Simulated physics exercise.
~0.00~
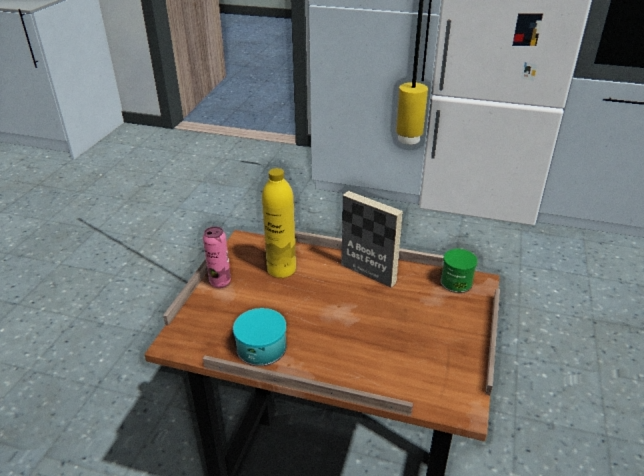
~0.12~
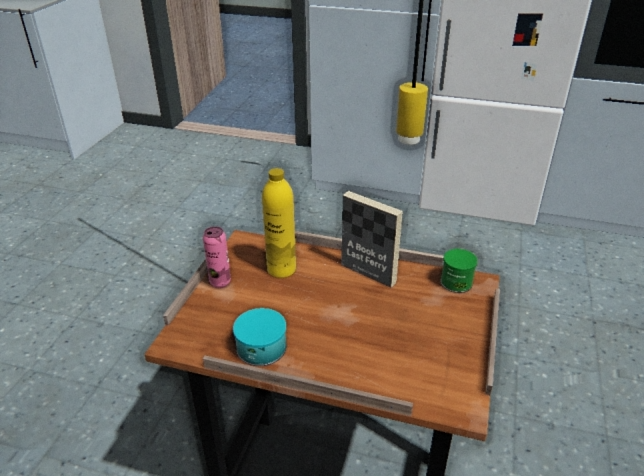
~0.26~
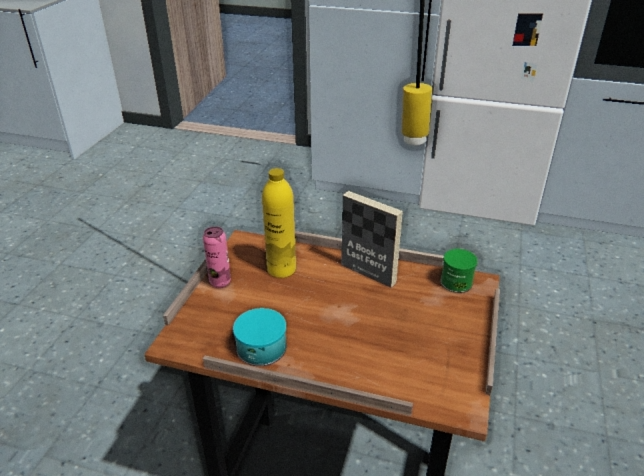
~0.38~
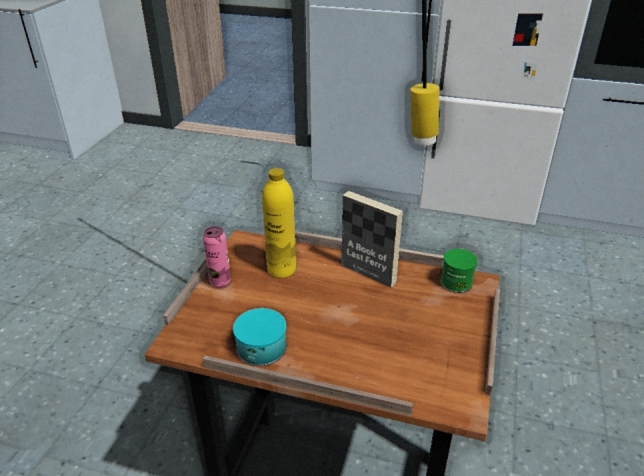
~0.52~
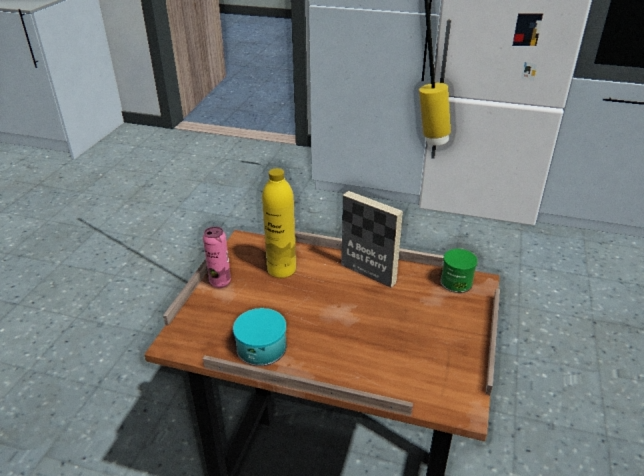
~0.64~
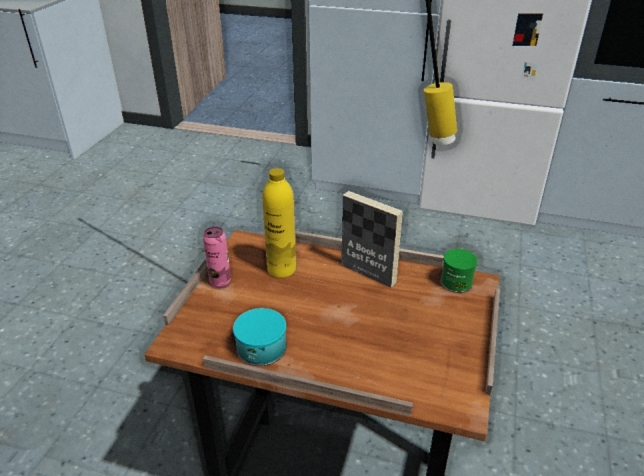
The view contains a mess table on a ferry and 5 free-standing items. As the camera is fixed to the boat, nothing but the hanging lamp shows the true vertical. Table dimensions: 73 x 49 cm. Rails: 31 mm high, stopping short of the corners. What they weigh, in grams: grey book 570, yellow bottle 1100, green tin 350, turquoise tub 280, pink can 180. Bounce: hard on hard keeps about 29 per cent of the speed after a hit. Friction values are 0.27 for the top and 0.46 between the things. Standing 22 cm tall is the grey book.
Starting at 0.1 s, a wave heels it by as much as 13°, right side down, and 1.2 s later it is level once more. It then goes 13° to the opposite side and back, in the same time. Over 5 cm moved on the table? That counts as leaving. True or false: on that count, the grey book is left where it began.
True.
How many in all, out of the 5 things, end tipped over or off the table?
0.
After 1.44 s, floor tilted 2°, left side down.
After 2.24 s, floor tilted 5°, left side down.
At rest (3.0 s), all 5 in place, give or take 5 cm. Seen from the same camera at the end, grey book near (370, 240).
